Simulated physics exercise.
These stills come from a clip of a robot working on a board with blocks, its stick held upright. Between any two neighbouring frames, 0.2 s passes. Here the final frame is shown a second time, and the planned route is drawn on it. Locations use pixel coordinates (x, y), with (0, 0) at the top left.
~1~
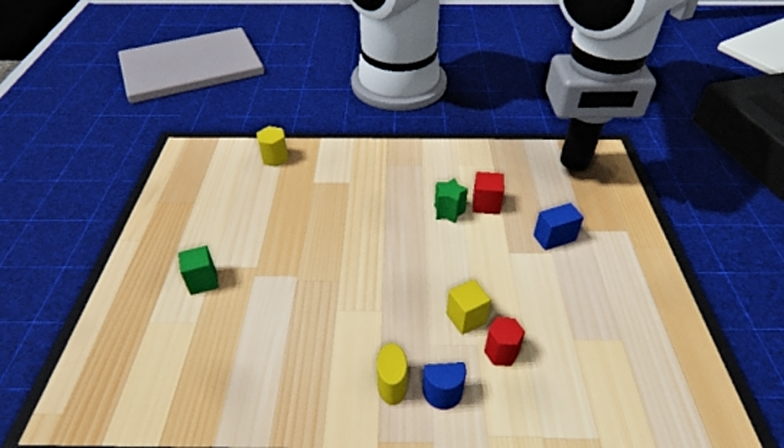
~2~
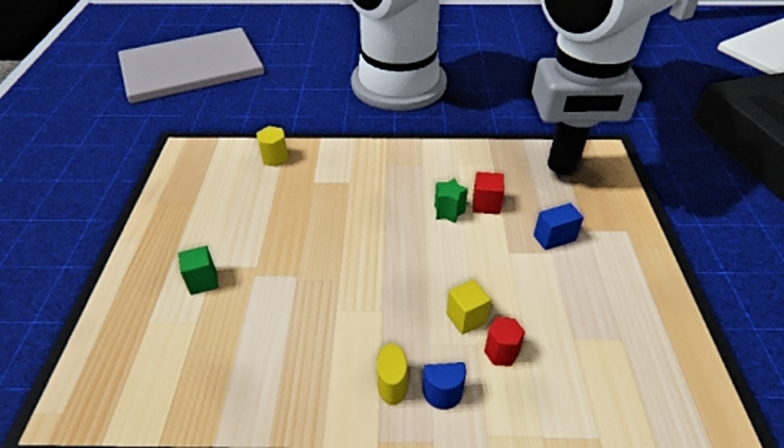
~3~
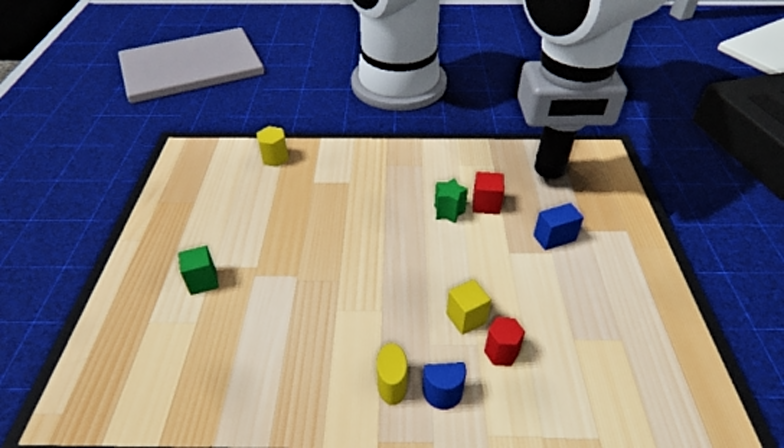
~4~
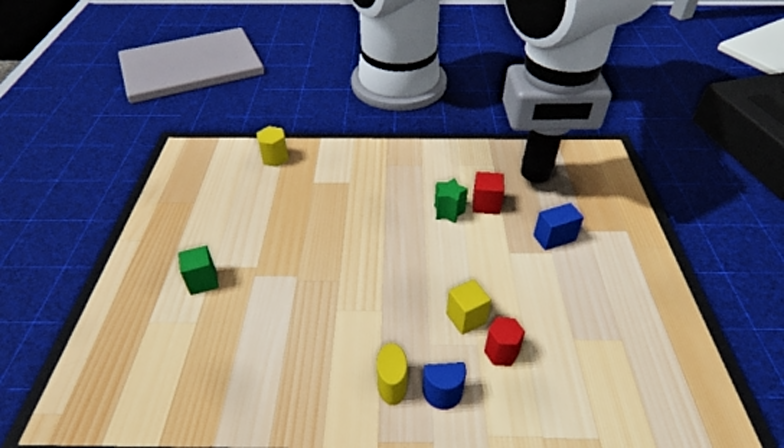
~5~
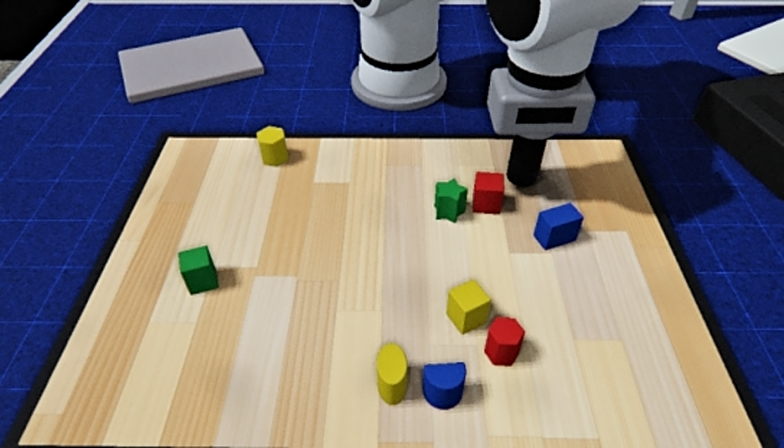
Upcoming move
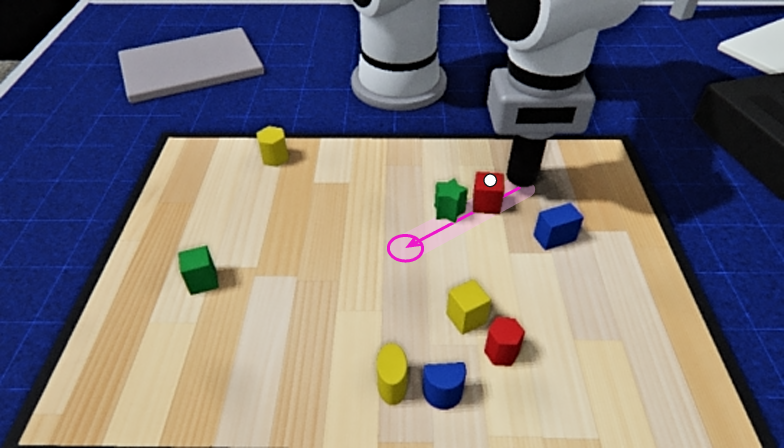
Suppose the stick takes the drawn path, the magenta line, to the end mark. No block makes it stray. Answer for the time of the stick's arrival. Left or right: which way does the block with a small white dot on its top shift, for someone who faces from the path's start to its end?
My answer: Left.
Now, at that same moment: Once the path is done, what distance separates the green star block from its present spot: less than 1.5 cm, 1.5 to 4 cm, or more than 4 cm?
Answer: More than 4 cm.
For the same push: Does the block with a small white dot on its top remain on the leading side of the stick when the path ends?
Final answer: No.
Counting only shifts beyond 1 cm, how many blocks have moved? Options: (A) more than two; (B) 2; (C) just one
B (2)
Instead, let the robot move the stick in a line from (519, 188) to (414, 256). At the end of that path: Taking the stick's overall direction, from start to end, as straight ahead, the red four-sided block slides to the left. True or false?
Verdict: True.
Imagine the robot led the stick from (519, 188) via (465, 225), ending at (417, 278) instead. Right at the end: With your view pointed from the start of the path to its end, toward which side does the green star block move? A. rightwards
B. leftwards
Option A.
Drawn move, in a line from (519, 188) to (405, 248); the dot is on the red four-sided block.
On the path given first. One third of the way, stick (486, 196); green star block (436, 193), turned 40° clockwise; red four-sided block (465, 199), turned 20° anticlockwise.
Two thirds of the way, stick (447, 217); green star block (416, 197), turned 110° clockwise; red four-sided block (442, 225), turned 85° anticlockwise.
At the end, stick (406, 238); green star block (402, 200), turned 175° clockwise; red four-sided block (428, 243), turned 130° anticlockwise; blue rectangle still.
